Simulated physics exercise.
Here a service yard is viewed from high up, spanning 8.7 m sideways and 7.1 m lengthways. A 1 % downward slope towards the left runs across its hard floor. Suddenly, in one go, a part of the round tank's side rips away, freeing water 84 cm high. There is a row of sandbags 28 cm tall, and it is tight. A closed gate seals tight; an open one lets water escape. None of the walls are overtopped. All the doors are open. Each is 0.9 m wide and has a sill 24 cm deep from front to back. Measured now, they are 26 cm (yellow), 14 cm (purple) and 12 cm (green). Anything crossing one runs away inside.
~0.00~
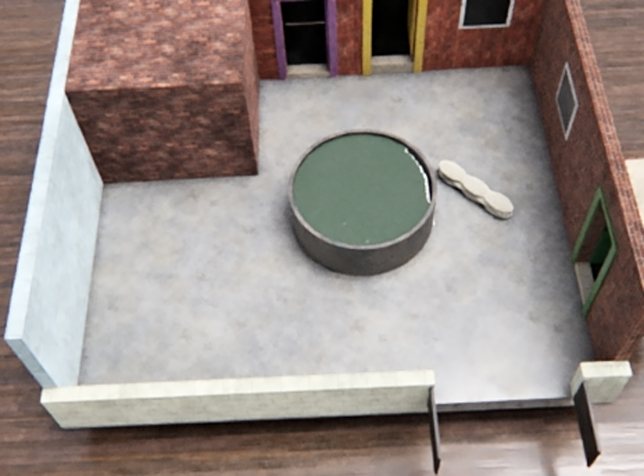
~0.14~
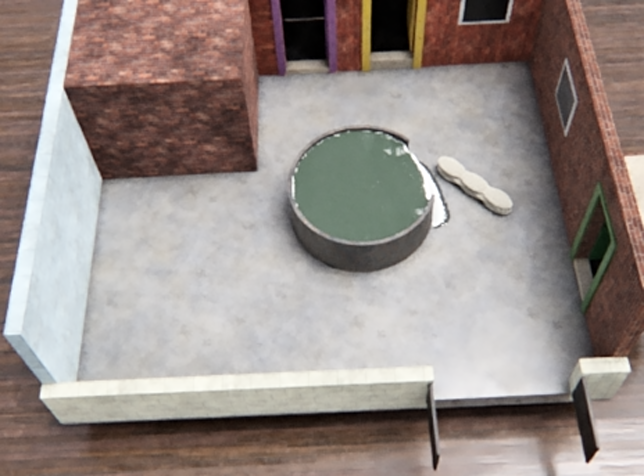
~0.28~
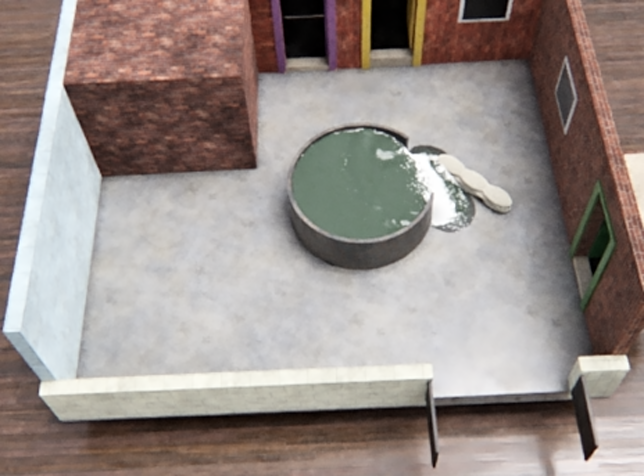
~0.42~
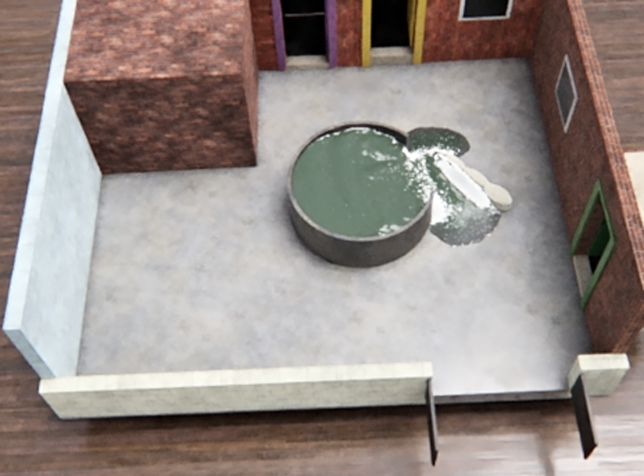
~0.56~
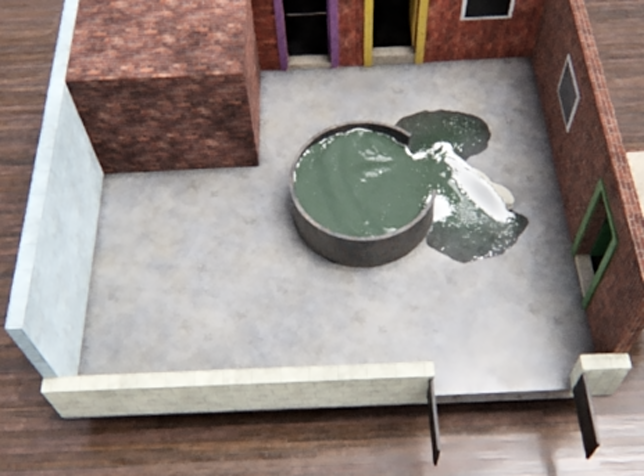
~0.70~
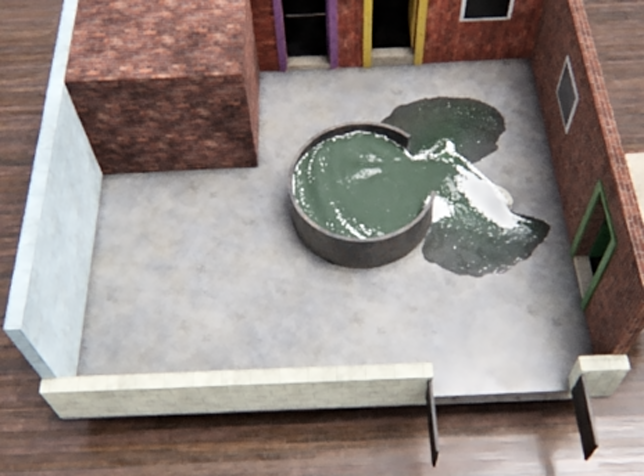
Dark green water bursts through the right side of a round grey tank in a walled yard with a pale grey floor, seen from high above by a still camera. A brick block stands at upper left, purple and yellow doorways at the back, and a green one at right. The water pours over the pale sandbags and spreads rightward in two widening, glinting lobes.
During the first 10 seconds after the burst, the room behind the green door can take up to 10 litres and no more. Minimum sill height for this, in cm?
At least 23 cm or so.
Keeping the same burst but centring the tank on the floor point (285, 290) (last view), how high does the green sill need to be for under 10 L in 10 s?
In this case, 28 cm or so.
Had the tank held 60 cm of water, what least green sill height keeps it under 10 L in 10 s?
15 cm.
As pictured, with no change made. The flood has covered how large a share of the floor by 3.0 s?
Near 40 per cent of the open floor.
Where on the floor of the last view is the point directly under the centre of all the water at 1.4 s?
The centre of all the water is around (401, 200).
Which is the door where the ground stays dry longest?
Answer: The purple door.
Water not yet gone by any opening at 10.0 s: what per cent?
Something like 68 per cent of it remains.
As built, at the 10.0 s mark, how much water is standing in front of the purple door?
Lab note: Depth approx. 9.5 cm.
After 1.4 s water covers 30 % of the floor, deepest (58 cm) near (439, 177); 21 cm at the green door, 5 litres in over its 12 cm sill.
After 3.0 s water covers 40 % of the floor, deepest (37 cm) near (585, 375); 21 cm at the green door, 71 litres in over its 12 cm sill.
After 10.0 s water covers 85 % of the floor, deepest (14 cm) near (261, 94); 7 cm at the green door, 115 litres in over its 12 cm sill.
At the green door as built, the water arrived by 1.1 s and peaked near 23 cm at 1.8 s.
With a sill of 20.5 cm, 20 litres would have come in within the 10 s; with 27.5 cm, 0 litres. So under 10 litres takes about 23 cm.
